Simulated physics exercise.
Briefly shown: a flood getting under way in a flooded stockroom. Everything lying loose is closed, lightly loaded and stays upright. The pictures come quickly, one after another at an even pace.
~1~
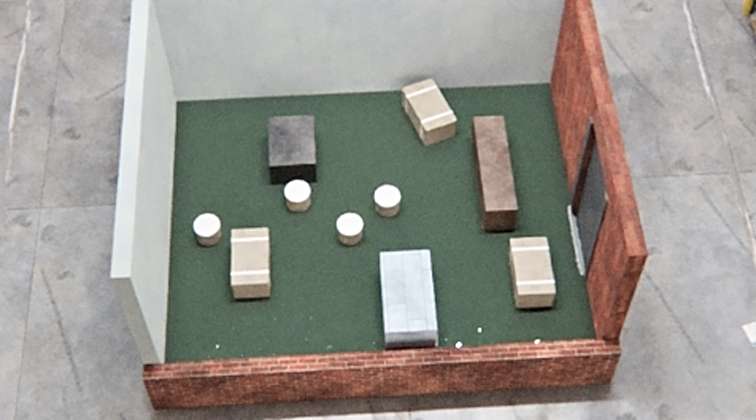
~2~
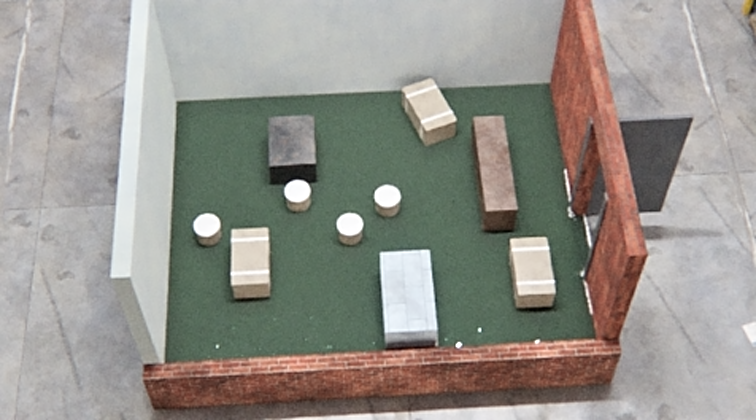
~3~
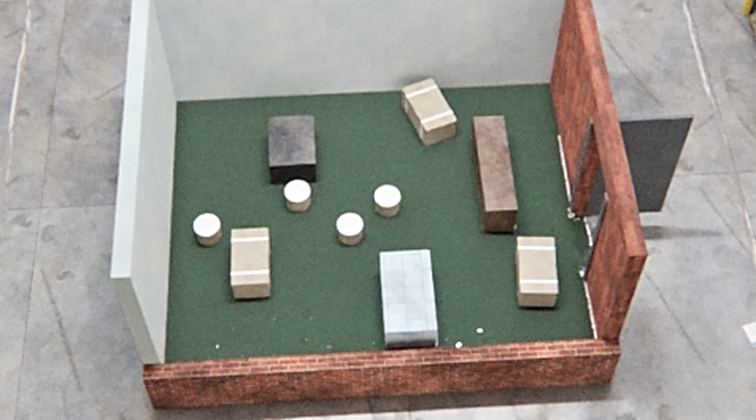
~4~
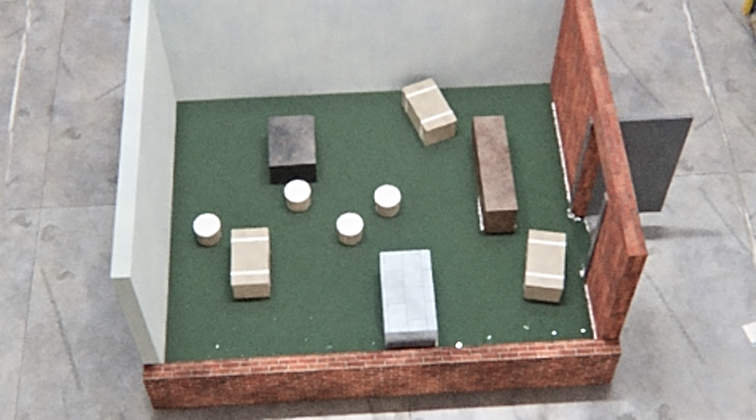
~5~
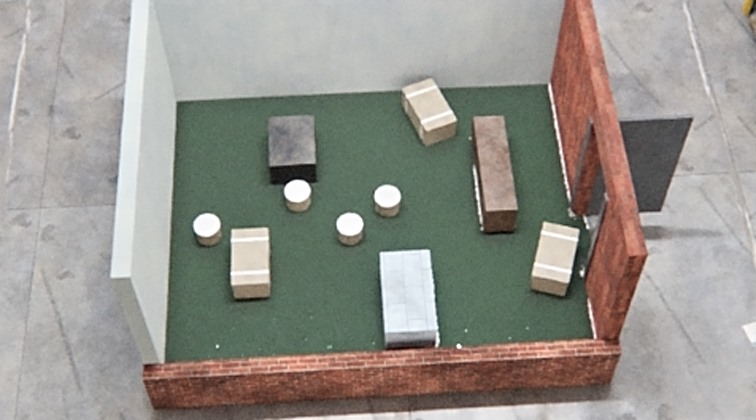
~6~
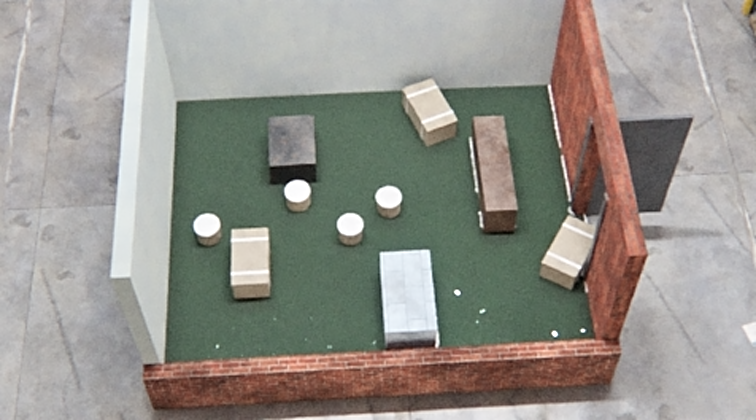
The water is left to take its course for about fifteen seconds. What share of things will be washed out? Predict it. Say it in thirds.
From what I can see, the part that leaves comes to one third through two thirds.
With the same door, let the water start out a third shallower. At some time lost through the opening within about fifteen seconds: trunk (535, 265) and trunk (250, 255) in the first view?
First object: Carried off; second object: Never leaves.
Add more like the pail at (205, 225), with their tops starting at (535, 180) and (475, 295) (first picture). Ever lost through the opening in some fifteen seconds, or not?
Result, in sequence: Ends up outside; ends up outside.
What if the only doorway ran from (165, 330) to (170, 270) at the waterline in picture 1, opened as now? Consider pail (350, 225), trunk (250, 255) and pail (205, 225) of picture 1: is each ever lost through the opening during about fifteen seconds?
Going through them in turn: Escaped; escaped; escaped.
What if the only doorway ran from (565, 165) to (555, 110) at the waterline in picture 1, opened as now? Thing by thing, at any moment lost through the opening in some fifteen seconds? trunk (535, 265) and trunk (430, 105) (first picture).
Taking them in order, the first one gets swept away while the second one gets swept away.
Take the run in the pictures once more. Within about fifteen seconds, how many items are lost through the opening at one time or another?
I make it 3 of them.
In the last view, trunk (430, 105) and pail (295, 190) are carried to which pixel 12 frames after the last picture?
Approximately (512, 101), and approximately (354, 178).
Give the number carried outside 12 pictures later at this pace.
The number comes out at 1.
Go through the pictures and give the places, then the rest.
A trunk at (533, 265), afloat; a pail at (387, 196) floats; 0 of 7 have shifted, in the first picture.
A trunk at (533, 266), afloat; a pail at (387, 196), afloat; 0 of 7 have shifted, in the second picture.
A trunk at (538, 265) floats, close to its start; a pail at (387, 196) floats; 1 of 7 have shifted, in the third picture.
A trunk at (546, 259) floats, close to its start; a pail at (387, 196) floats; 1 of 7 have shifted, in the fourth picture.
A trunk at (556, 252), afloat, a stride from its start; a pail at (388, 196), afloat; 1 of 7 have shifted, in the fifth picture.
A trunk at (572, 246) floats, a stride from its start; a pail at (389, 197), afloat; 1 of 7 have shifted, in the sixth picture.
A moment on, 1 of 7 are out; 6 afloat.
Next, 1 of 7 are out; 6 afloat.
Later, 1 of 7 are out; 6 afloat.
In the end, 3 of 7 are out; 4 afloat.
